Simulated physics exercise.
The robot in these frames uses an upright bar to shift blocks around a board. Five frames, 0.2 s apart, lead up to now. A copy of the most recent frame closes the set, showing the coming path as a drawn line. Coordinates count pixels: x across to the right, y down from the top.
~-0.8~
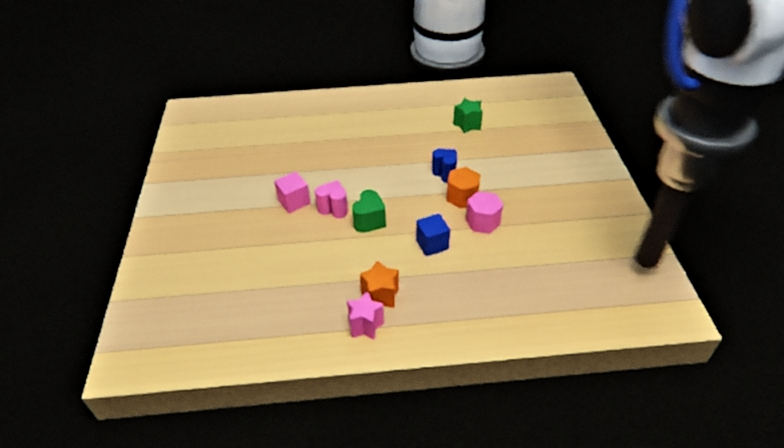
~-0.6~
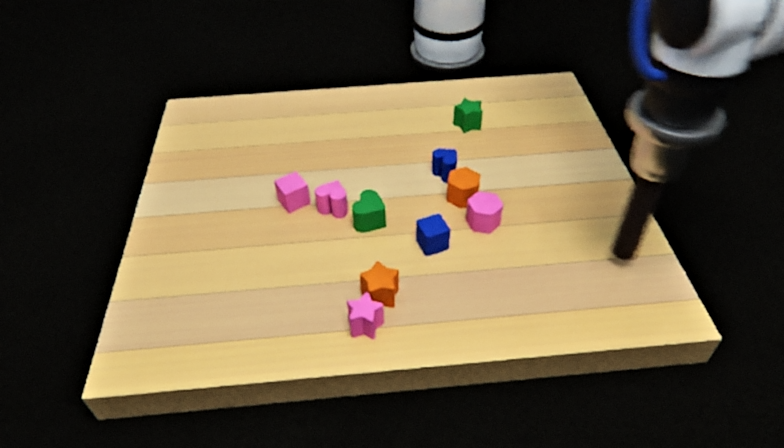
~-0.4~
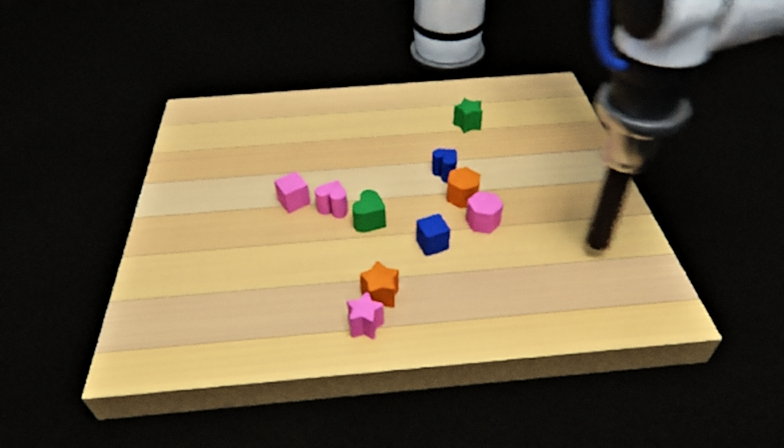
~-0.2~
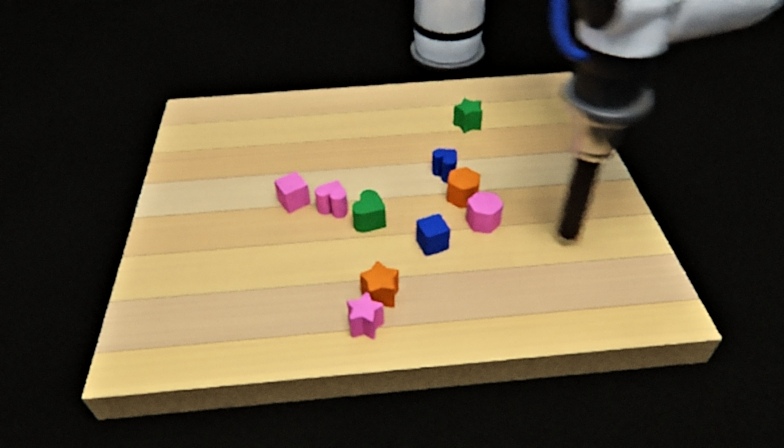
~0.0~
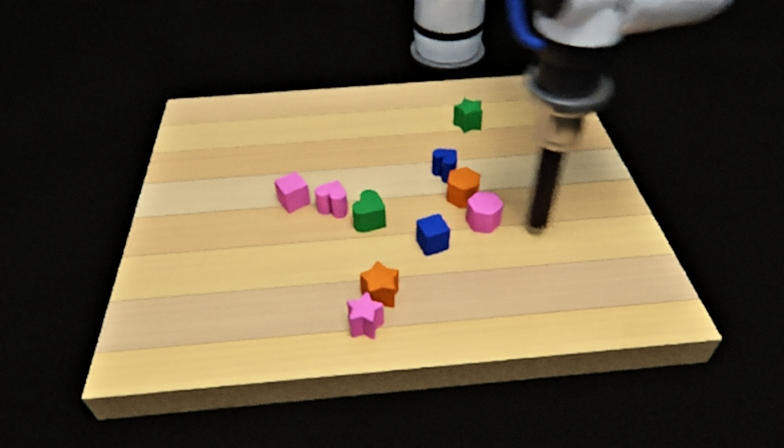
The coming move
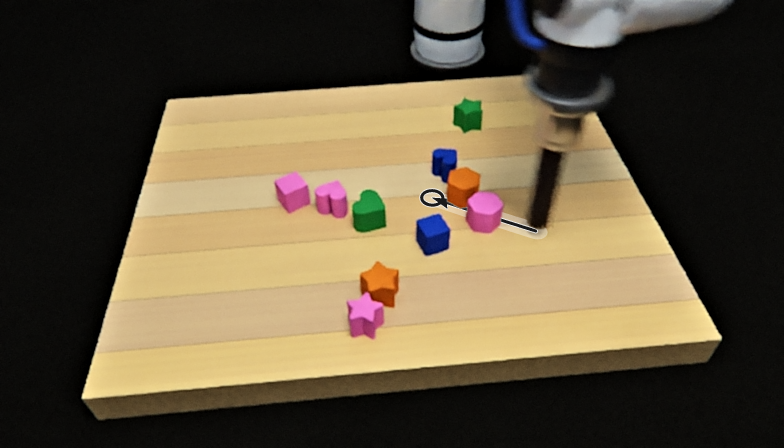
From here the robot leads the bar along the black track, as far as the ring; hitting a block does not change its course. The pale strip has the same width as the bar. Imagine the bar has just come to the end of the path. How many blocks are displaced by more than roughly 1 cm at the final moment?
My guess is at least three.
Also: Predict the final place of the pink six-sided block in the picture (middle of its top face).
Around (436, 200).
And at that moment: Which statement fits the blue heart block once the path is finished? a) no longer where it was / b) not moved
It's a.
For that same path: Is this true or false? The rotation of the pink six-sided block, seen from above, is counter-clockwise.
That is true.
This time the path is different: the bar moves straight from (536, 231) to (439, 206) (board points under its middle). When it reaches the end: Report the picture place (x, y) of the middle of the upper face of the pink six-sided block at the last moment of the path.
The spot you're after is about (423, 201) in the image.
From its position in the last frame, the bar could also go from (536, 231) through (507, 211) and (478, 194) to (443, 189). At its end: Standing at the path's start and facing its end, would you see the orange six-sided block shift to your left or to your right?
Facing from start to end, it shifts left.
Drawn move, from (536, 231) to (432, 198).
On the path given first. One third of the way, bar (501, 210); pink six-sided block (473, 201).
Two thirds of the way, bar (466, 199); orange six-sided block (457, 172); pink six-sided block (445, 201), turned 60° anticlockwise.
At the end, bar (433, 188); blue square block still; blue heart block (444, 144); orange six-sided block (446, 163), turned 40° clockwise; pink six-sided block (436, 200), turned 95° anticlockwise.
